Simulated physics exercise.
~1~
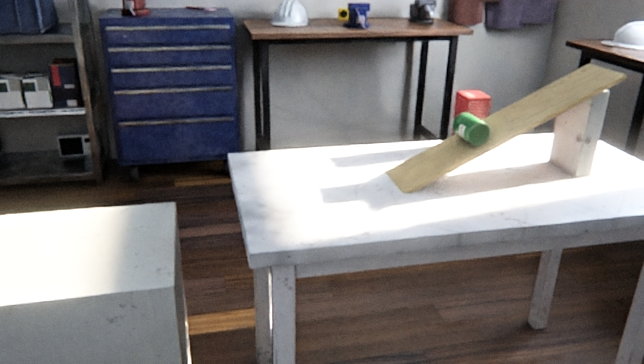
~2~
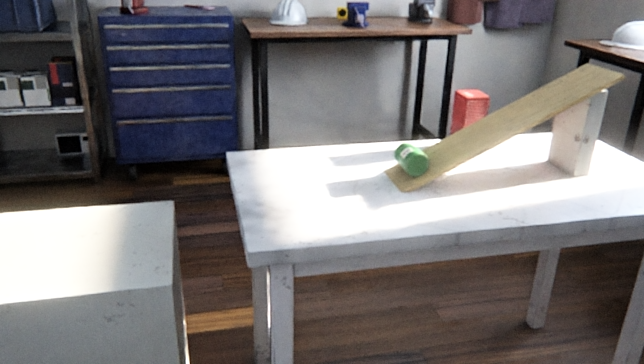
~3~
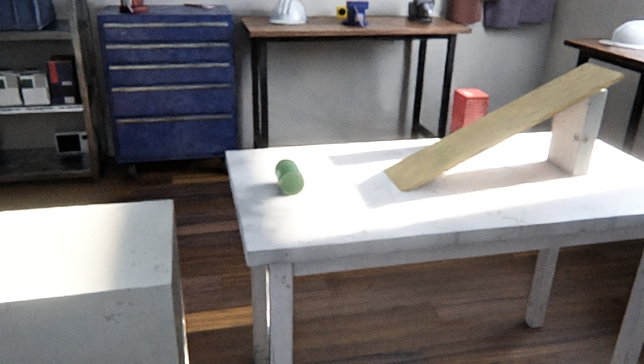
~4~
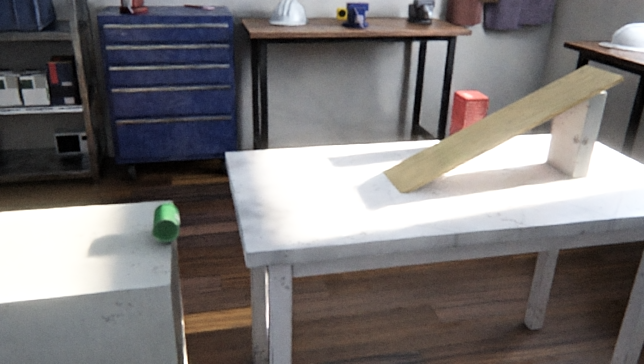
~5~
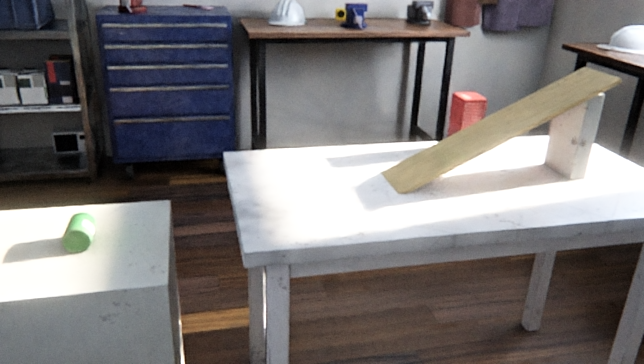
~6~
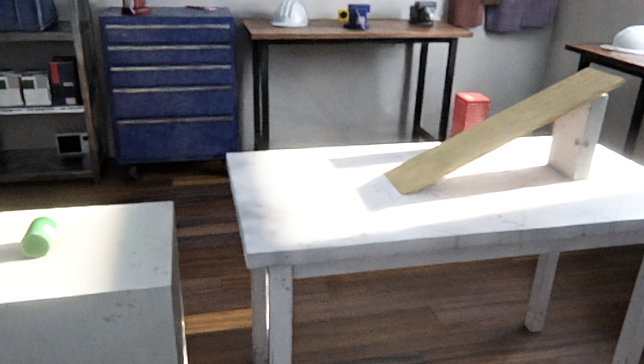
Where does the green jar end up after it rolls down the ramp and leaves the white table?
It makes it across the gap and ends up on its side on the lower, pale surface to the left of the table.
